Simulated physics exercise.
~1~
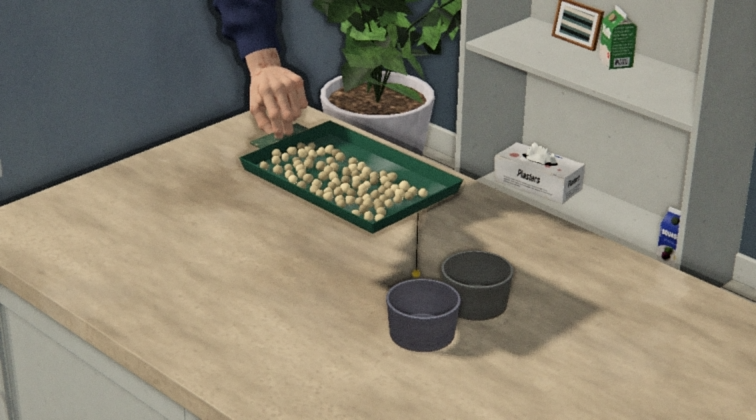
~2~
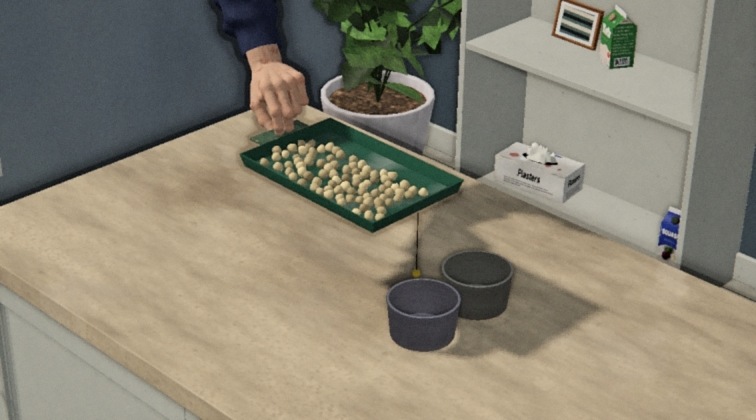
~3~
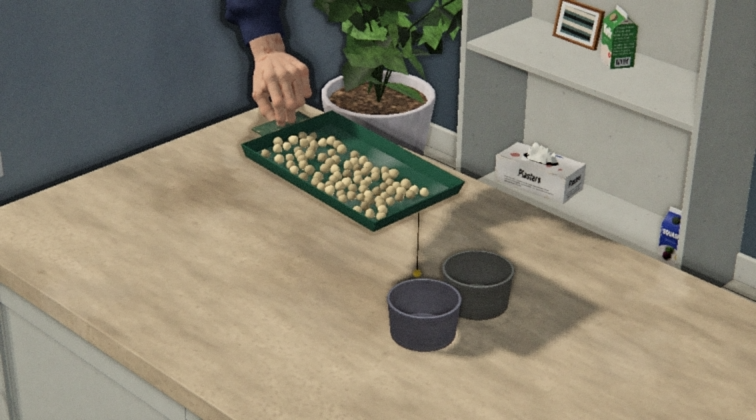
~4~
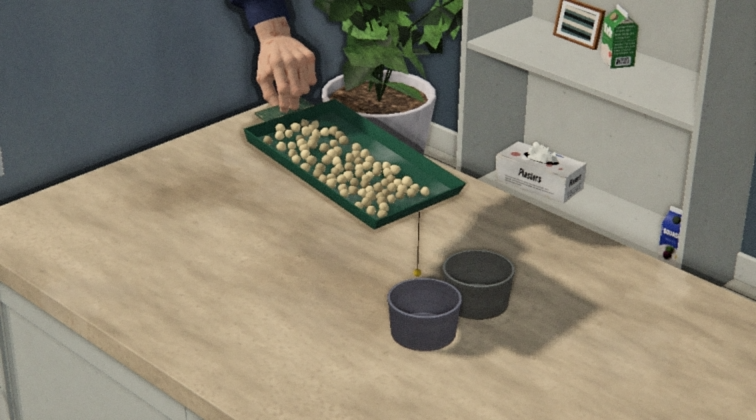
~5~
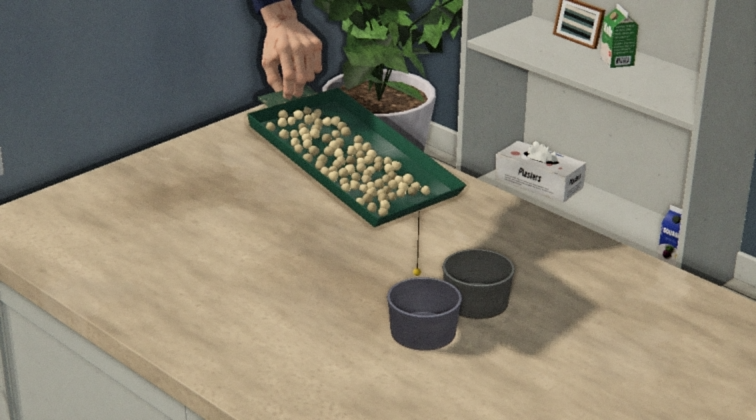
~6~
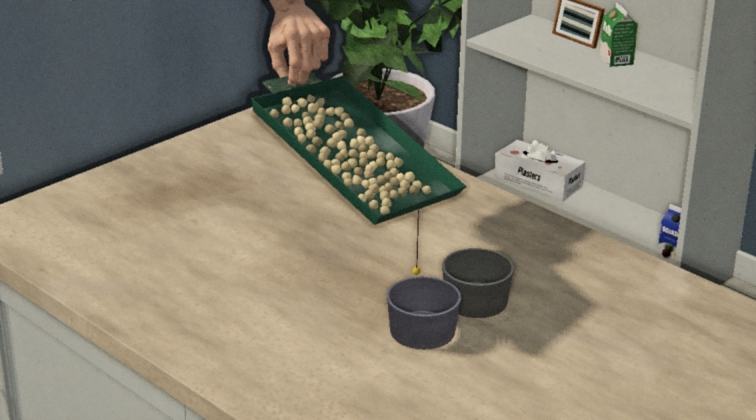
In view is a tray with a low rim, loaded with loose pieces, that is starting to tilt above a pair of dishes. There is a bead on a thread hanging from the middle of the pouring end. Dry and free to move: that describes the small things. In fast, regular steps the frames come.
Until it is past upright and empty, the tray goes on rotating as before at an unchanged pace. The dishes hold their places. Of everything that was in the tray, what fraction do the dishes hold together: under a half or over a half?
Together they hold over a half.
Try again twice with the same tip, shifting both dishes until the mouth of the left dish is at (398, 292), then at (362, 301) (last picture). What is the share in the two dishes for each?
60 %, then 0 %.
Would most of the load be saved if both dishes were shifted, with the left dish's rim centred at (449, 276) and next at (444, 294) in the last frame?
The first time it's higher than half, the second time higher than half.
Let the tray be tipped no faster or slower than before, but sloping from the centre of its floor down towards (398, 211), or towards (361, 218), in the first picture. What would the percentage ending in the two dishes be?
Around 40 percent for the first aim and around 20 percent for the second.
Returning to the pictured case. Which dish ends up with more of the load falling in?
Observation: The one at right.
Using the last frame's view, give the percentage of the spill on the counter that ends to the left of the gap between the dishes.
Roughly 10 percent.
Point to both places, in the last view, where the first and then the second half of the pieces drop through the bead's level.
The opening part goes through (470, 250); what follows goes through (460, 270).
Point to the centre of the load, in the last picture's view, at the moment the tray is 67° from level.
Near (426, 178).
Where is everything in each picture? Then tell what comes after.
Corners of the pouring end at (373, 221) and (458, 180), level; middle of the load at (346, 180), macadamia nuts; left dish at (449, 327); right dish at (503, 296); bead on its thread at (416, 274), in the first frame.
Corners of the pouring end at (373, 220) and (458, 180), level; middle of the load at (346, 178), in the second frame.
Corners of the pouring end at (375, 219) and (459, 181), tipped barely, lowest at the right corner; middle of the load at (347, 174), in the third frame.
Corners of the pouring end at (377, 217) and (461, 182), tipped a little, lowest at the right corner; middle of the load at (349, 167), in the fourth frame.
Corners of the pouring end at (378, 215) and (461, 184), tipped clearly, lowest at the right corner; middle of the load at (351, 160), in the fifth frame.
Corners of the pouring end at (379, 213) and (461, 185), tipped clearly, lowest at the right corner; middle of the load at (353, 154); left dish at (450, 324); right dish at (503, 293), in the sixth frame.
Soon, tray tipped steeply; all on the tray.
A while on, tray tipped past a quarter turn; about a quarter on the tray; a stray few in the left dish; about half in the right dish; a small part outside both; about a quarter in the air.
Towards the end, tray tipped past a quarter turn; a small part in the left dish; about two thirds in the right dish; about a quarter outside both.
Finally, tray tipped past a quarter turn; a small part in the left dish; about two thirds in the right dish; about a quarter outside both.
